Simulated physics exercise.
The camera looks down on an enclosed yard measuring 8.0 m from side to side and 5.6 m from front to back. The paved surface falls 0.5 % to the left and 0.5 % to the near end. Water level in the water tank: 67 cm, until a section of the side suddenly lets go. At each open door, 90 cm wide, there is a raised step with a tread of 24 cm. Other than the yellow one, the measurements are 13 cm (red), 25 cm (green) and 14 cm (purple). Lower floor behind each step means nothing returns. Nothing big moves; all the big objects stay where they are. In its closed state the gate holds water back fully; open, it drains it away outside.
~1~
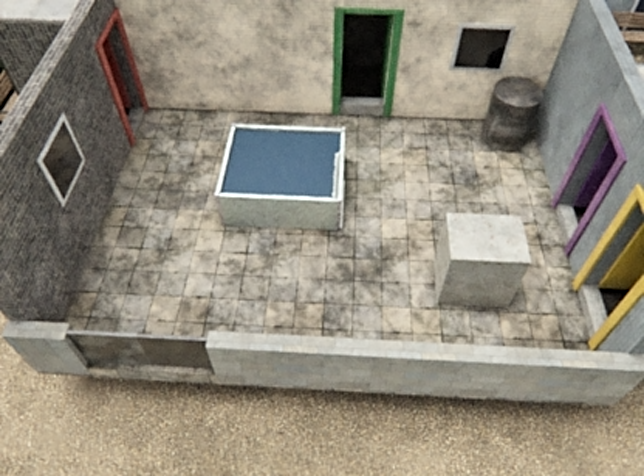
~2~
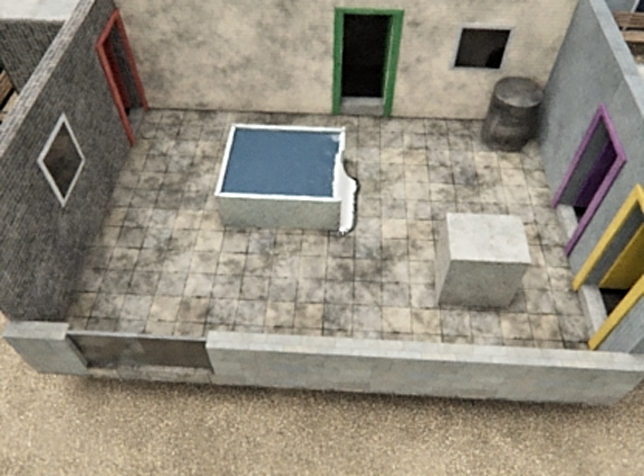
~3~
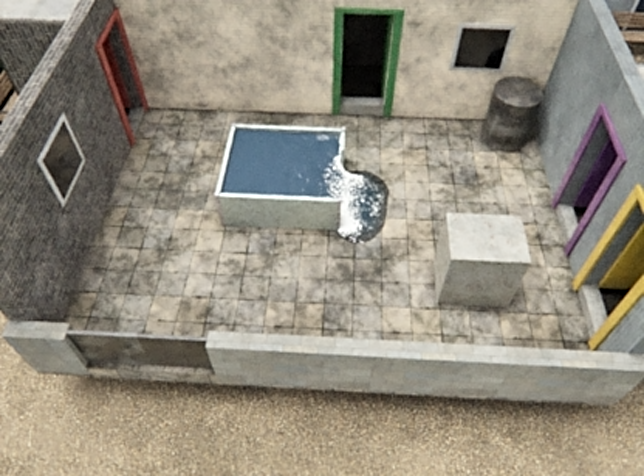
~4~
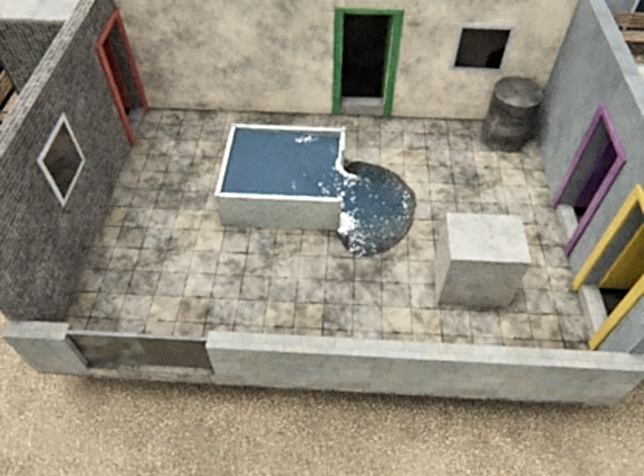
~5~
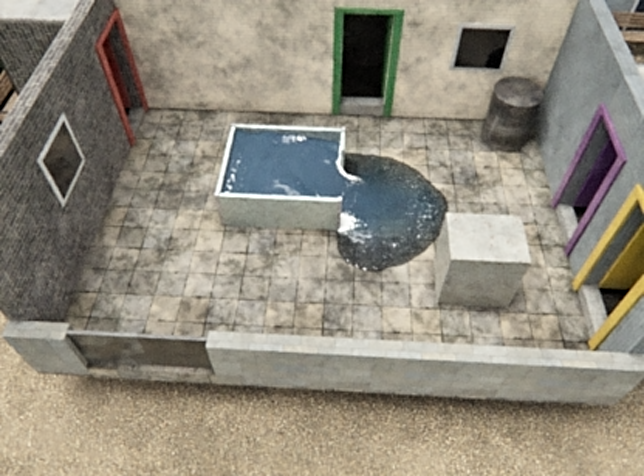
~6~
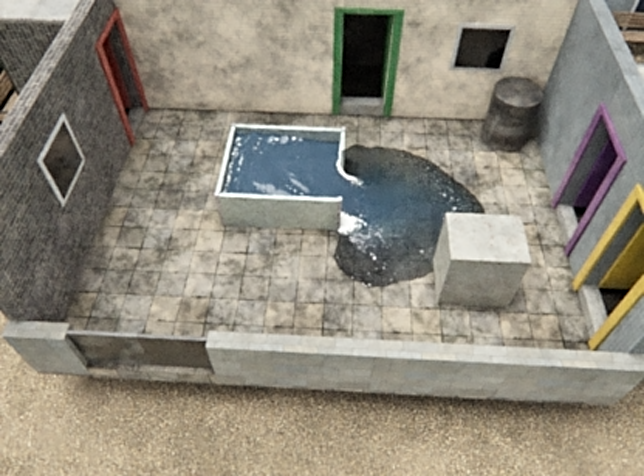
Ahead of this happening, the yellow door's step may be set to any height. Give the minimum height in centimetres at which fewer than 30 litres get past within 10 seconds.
6.5 cm.
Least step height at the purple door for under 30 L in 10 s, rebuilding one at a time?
Purple - roughly 21 cm.
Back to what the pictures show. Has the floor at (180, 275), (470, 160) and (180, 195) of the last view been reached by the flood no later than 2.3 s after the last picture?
So the three spots come out spared, swamped, spared, in that order.
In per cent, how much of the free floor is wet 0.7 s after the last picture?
Roughly 30 percent.
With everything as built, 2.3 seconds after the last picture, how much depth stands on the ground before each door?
Depth (cm): Red 0 / green 1 / yellow 9 / purple 23.
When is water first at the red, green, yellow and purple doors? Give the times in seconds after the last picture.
Red 7.5 seconds, green 1.6 seconds, yellow 1.0 seconds, purple 0.4 seconds.
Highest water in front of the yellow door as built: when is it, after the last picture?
Near 6.0 s.
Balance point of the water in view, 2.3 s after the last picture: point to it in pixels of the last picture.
The balance point sits at roughly (402, 210).
Then, 0.7 s after the last picture water covers 30 % of the floor, deepest (33 cm) near (350, 214); it has not reached the yellow door.
Then, 2.3 s after the last picture water covers 40 % of the floor, deepest (32 cm) near (511, 120); 9 cm at the yellow door, 0 litres in over its 20 cm step.
Then, 9.3 s after the last picture water covers 95 % of the floor, deepest (10 cm) near (112, 196); 7 cm at the yellow door, 0 litres in over its 20 cm step.
At the yellow door as built, the water peaked near 12 cm, 5.9 s after the last picture.
Run again over the same 10 s with other heights there, 43 litres in over 5.5 cm, 23 litres over 7 cm. The limit of 30 litres is kept from about 6.5 cm up.
